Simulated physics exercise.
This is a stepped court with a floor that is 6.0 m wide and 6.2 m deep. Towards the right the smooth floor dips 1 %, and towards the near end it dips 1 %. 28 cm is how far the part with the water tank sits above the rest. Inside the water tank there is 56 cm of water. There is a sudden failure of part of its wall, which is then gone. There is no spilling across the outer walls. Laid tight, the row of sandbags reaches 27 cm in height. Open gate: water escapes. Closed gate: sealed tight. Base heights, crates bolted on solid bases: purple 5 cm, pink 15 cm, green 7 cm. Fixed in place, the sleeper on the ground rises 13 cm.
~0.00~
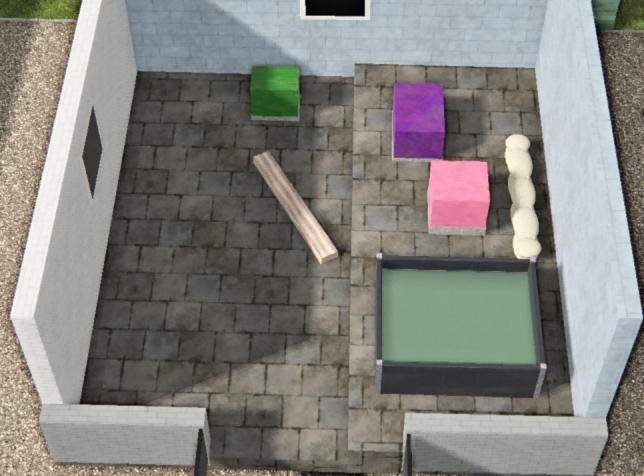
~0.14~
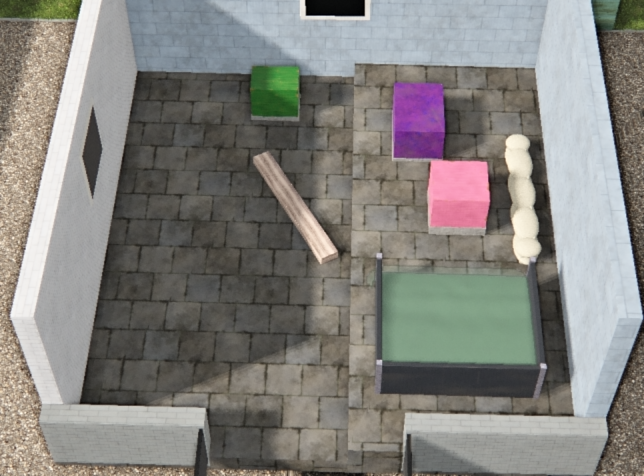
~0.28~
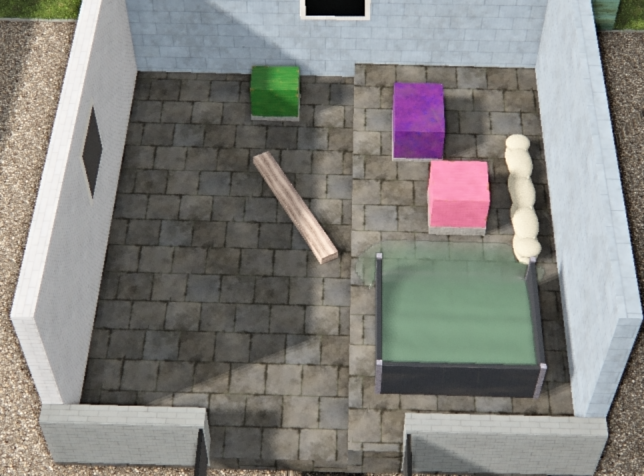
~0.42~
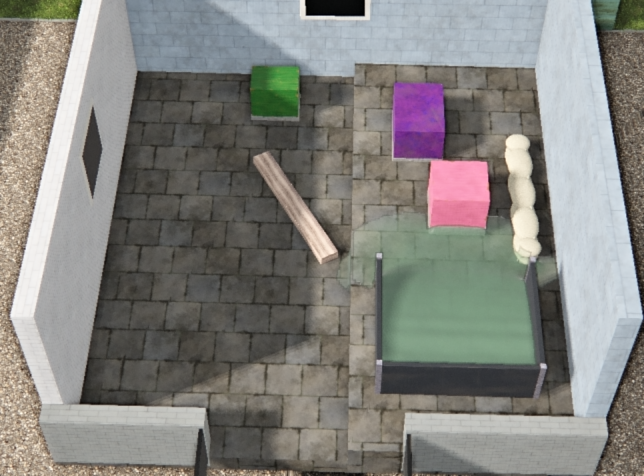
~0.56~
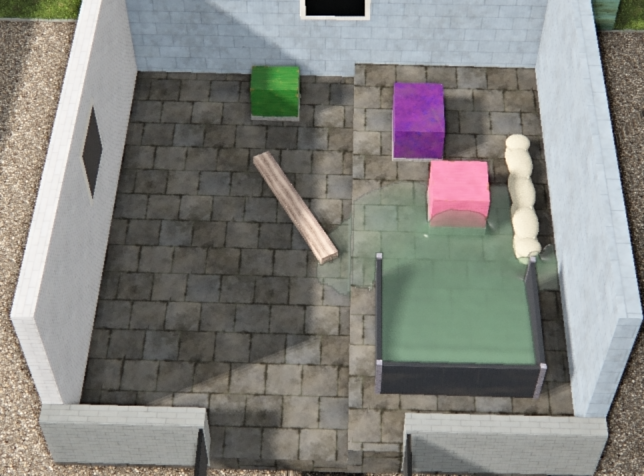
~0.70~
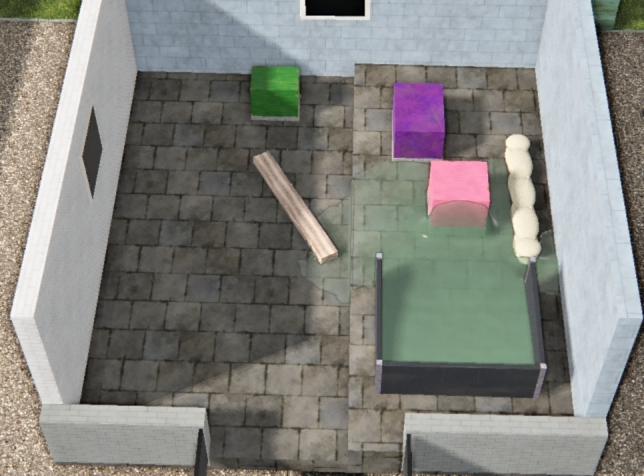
In a walled stone courtyard, the back side of a dark tank of greenish water gave way, and the water spread out across the paving, reaching around the pink block and the pale row of sandbags.
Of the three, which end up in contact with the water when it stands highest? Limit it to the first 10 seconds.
At the highest water, the purple crate is in contact, the pink crate is in contact, the green crate is in contact.
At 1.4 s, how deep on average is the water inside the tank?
It averages close to 23 centimetres.
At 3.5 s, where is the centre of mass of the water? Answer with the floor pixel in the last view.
Roughly (404, 207) in the last picture.
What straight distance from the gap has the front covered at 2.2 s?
That works out near 4.8 m.
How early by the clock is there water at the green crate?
The green one: 1.6 seconds.
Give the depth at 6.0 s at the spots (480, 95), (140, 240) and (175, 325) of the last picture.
Around 5 cm, 4 cm and 1 cm, in the order given.
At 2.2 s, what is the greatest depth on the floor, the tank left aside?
Roughly 26 cm.
After 1.4 s water covers 25 % of the floor and is deepest (38 cm) near (512, 254); purple plinth reached, pink plinth reached, green plinth not reached.
After 2.2 s water covers 40 % of the floor and is deepest (26 cm) near (277, 121); purple plinth reached, pink plinth reached, green plinth reached.
After 3.5 s water covers 65 % of the floor and is deepest (18 cm) near (327, 96); purple plinth reached, pink plinth reached, green plinth reached.
After 6.0 s water covers 70 % of the floor and is deepest (14 cm) near (349, 219); purple plinth reached, pink plinth reached, green plinth reached.
After 10.0 s water covers 95 % of the floor and is deepest (10 cm) near (338, 132); highest at the purple plinth 19 cm, highest at the pink plinth 69 cm, highest at the green plinth 24 cm.
